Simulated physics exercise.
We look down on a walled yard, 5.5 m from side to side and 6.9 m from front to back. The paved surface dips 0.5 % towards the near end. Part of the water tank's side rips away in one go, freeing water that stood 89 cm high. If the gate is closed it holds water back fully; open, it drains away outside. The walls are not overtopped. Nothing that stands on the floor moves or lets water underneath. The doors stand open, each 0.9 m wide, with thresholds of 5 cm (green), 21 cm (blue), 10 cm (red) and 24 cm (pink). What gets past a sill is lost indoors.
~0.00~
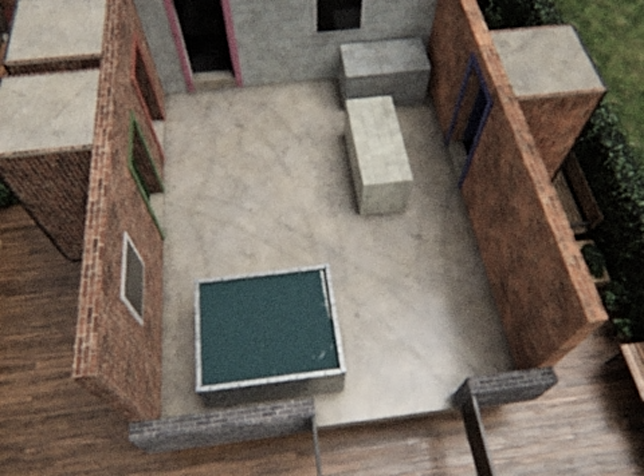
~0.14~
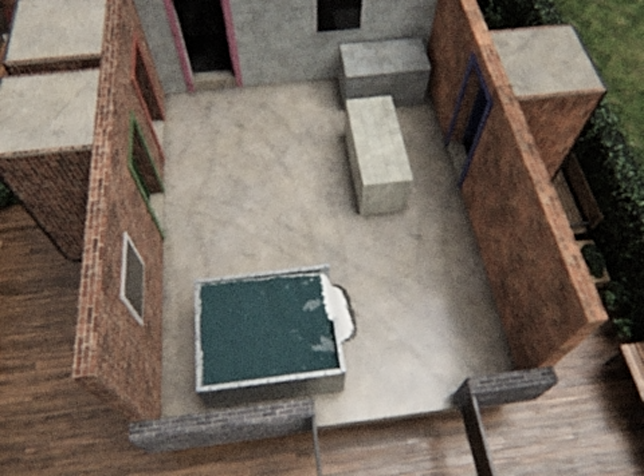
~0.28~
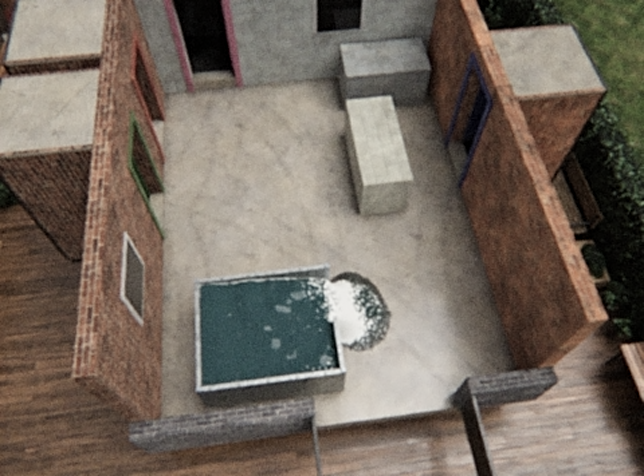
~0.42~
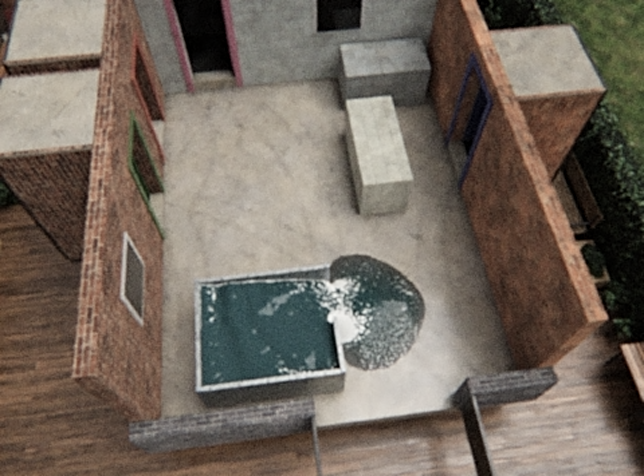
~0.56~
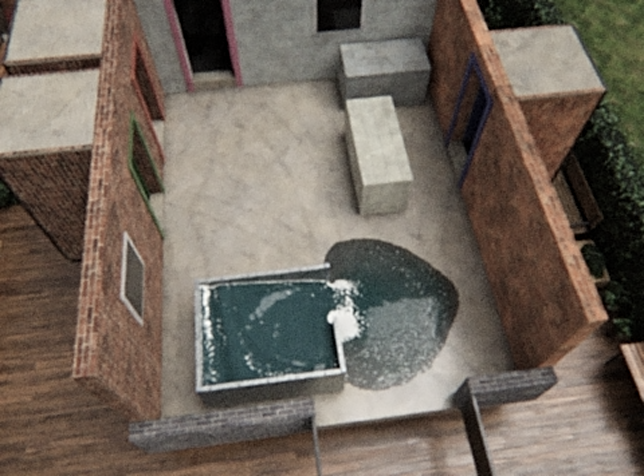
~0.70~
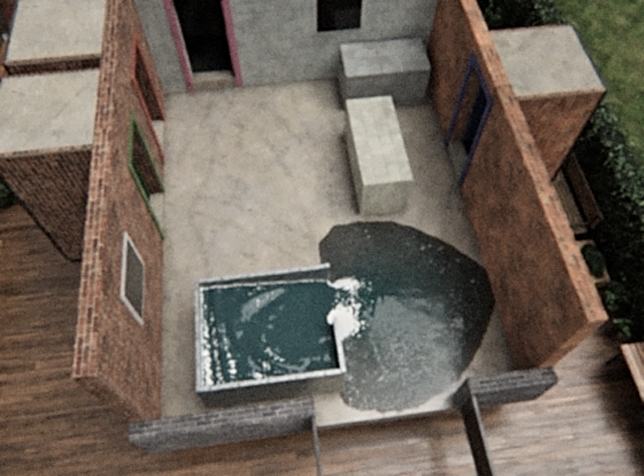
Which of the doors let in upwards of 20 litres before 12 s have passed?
Door by door: At the green door it keeps below the limit; at the blue door it stays under the limit; at the red door it stays under the limit; at the pink door it does not reach the limit.
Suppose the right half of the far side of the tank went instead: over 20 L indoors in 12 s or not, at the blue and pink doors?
Then: Blue below, pink under.
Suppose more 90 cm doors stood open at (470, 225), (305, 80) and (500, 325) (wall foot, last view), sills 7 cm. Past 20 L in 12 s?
In turn: Above, under, over.
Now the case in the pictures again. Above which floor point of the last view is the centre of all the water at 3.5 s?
Near (365, 284).
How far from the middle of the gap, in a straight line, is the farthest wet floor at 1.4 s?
Some 3.6 m out.
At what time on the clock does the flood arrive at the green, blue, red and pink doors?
Green 5.5 s, blue 1.4 s, red 5.0 s, pink 5.0 s.
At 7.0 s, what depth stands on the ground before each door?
Depths in cm: Green 5, blue 19, red 12, pink 5.
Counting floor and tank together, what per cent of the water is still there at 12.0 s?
Some 80 per cent remains.
After 1.4 s water covers 25 % of the floor and is deepest (44 cm) near (337, 307); green door not reached, blue door 6 cm at the sill, 0 L in, red door not reached, pink door not reached.
After 2.2 s water covers 30 % of the floor and is deepest (36 cm) near (513, 383); green door not reached, blue door 15 cm at the sill, 0 L in, red door not reached, pink door not reached.
After 3.5 s water covers 45 % of the floor and is deepest (26 cm) near (493, 319); green door not reached, blue door 11 cm at the sill, 1 L in, red door not reached, pink door not reached.
After 7.0 s water covers 85 % of the floor and is deepest (22 cm) near (455, 194); green door 5 cm at the sill, 0 L in, blue door 19 cm at the sill, 1 L in, red door 12 cm at the sill, 0 L in, pink door 5 cm at the sill, 0 L in.
After 12.0 s water covers 95 % of the floor and is deepest (12 cm) near (163, 406); green door 6 cm at the sill, 7 L in, blue door 9 cm at the sill, 1 L in, red door 6 cm at the sill, 1 L in, pink door 5 cm at the sill, 0 L in.
